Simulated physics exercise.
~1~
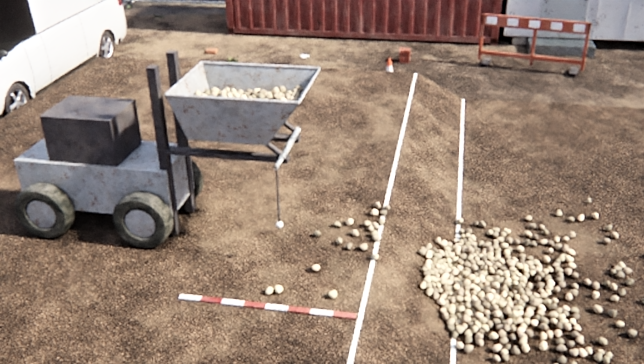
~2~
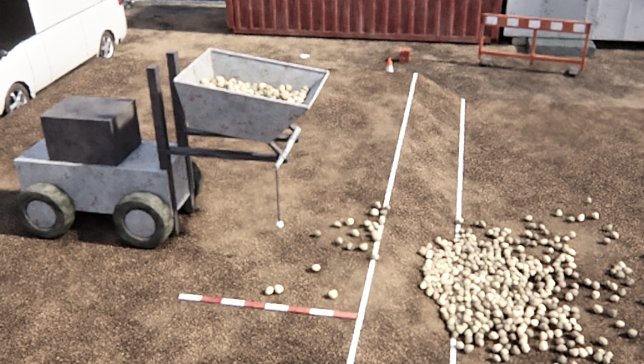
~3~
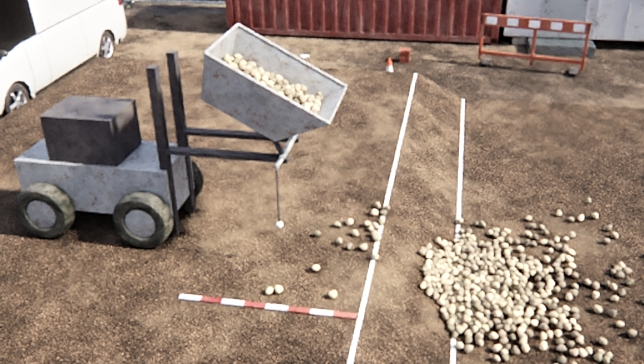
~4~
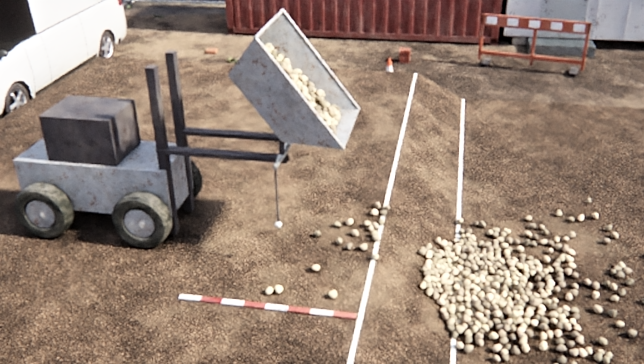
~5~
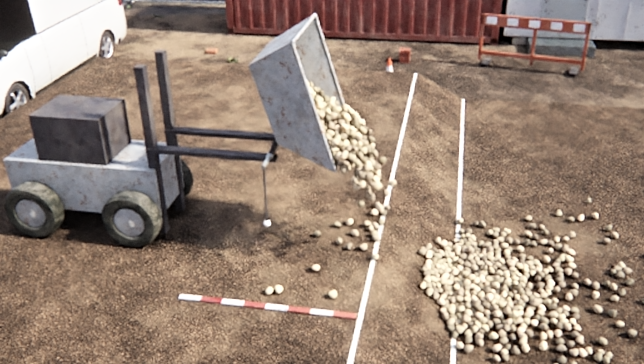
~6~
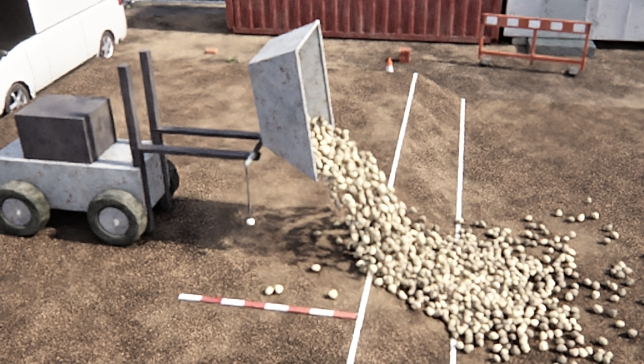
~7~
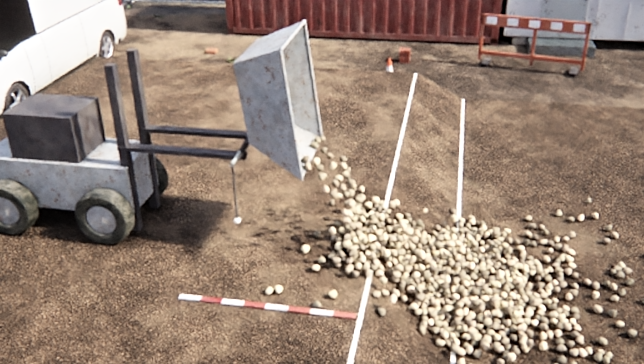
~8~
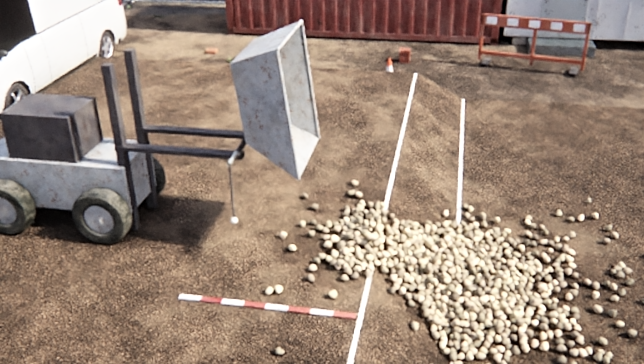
A grey fork truck tipped its raised metal skip steeply to the right and backed away as pale round stones poured out over the white line, spreading down to join the earlier pile, until the skip hung empty and still above the dirt.
